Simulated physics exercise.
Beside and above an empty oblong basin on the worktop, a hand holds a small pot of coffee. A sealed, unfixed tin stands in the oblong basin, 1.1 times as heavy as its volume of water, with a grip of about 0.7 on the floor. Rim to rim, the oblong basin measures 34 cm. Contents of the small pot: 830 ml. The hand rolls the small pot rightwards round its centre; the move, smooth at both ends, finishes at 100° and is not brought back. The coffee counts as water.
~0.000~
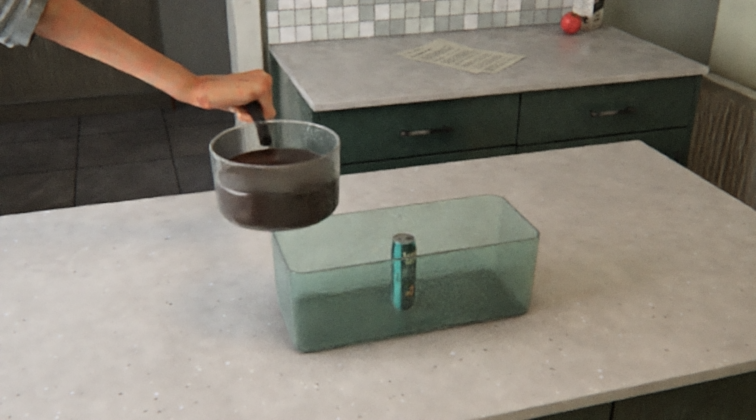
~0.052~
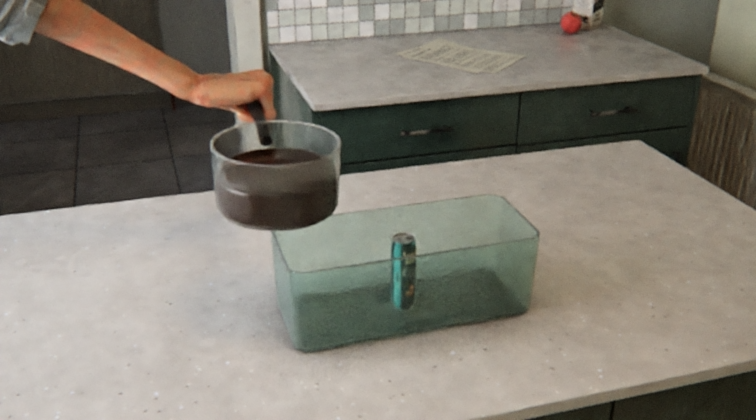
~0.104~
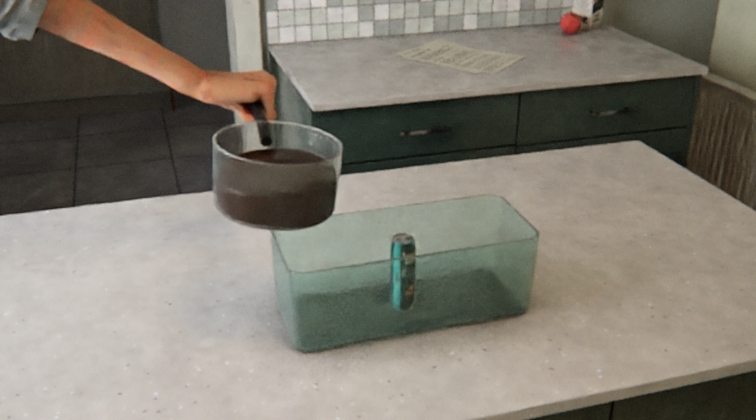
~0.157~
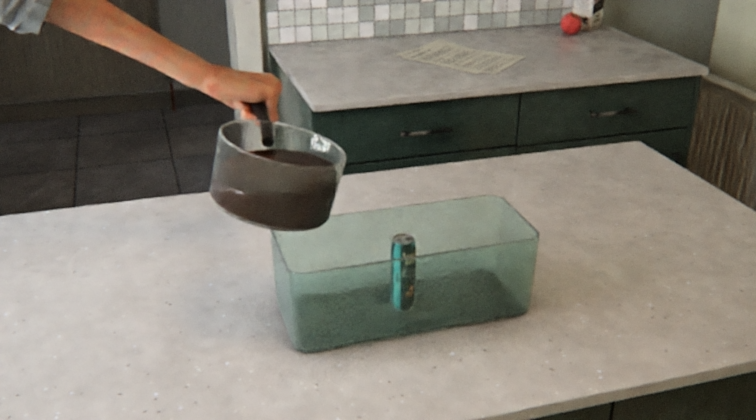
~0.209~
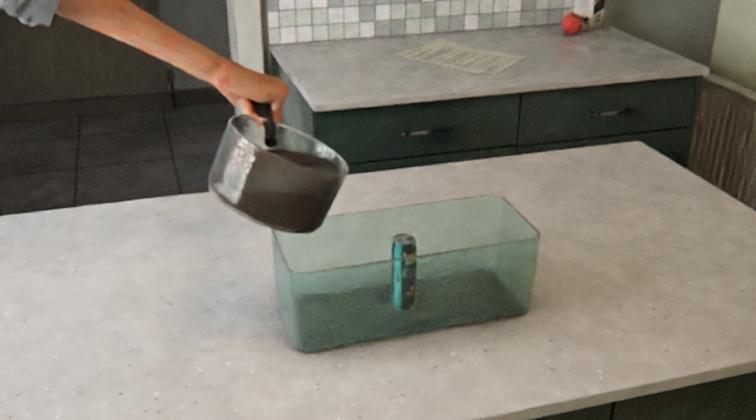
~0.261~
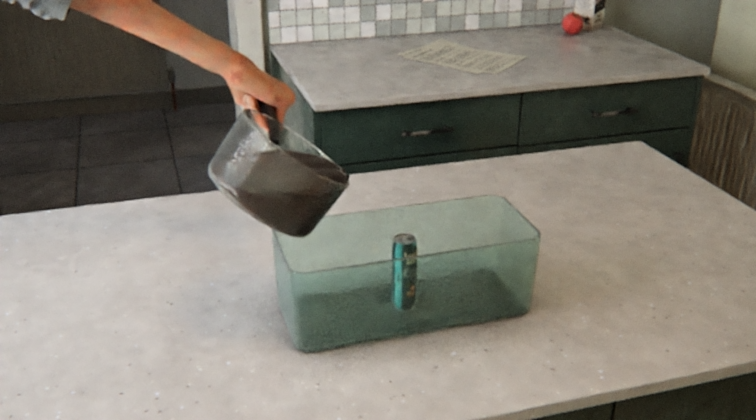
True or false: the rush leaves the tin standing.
True.
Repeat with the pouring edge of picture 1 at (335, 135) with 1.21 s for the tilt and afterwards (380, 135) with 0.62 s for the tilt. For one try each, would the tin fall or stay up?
Run one: It does not tip. Run two: It does not tip.
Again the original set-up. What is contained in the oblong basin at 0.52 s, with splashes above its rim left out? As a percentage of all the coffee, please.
Estimate - around 36 in a hundred parts.
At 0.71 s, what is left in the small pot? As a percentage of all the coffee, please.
Roughly 12 percent remains.
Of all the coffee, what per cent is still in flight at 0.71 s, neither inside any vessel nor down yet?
Around 4 percent of the liquid.
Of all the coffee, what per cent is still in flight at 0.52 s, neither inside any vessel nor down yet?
It comes to roughly 28 per cent.
Then, 0.52 s in, the tilt is 94° and 36 per cent is still to pour; the tin stands where it began.
Then, 0.71 s in, the tilt is 100° and 12 per cent is still to pour; the tin stands 1 cm from where it began.
Then, 0.90 s in, the tilt is 100° and 2 per cent is still to pour; the tin stands 1 cm from where it began.
Then, 1.12 s in, the tilt is 100° and 0 per cent is still to pour; the tin stands 1 cm from where it began.
Finally, the tin stands 1 cm from where it began.
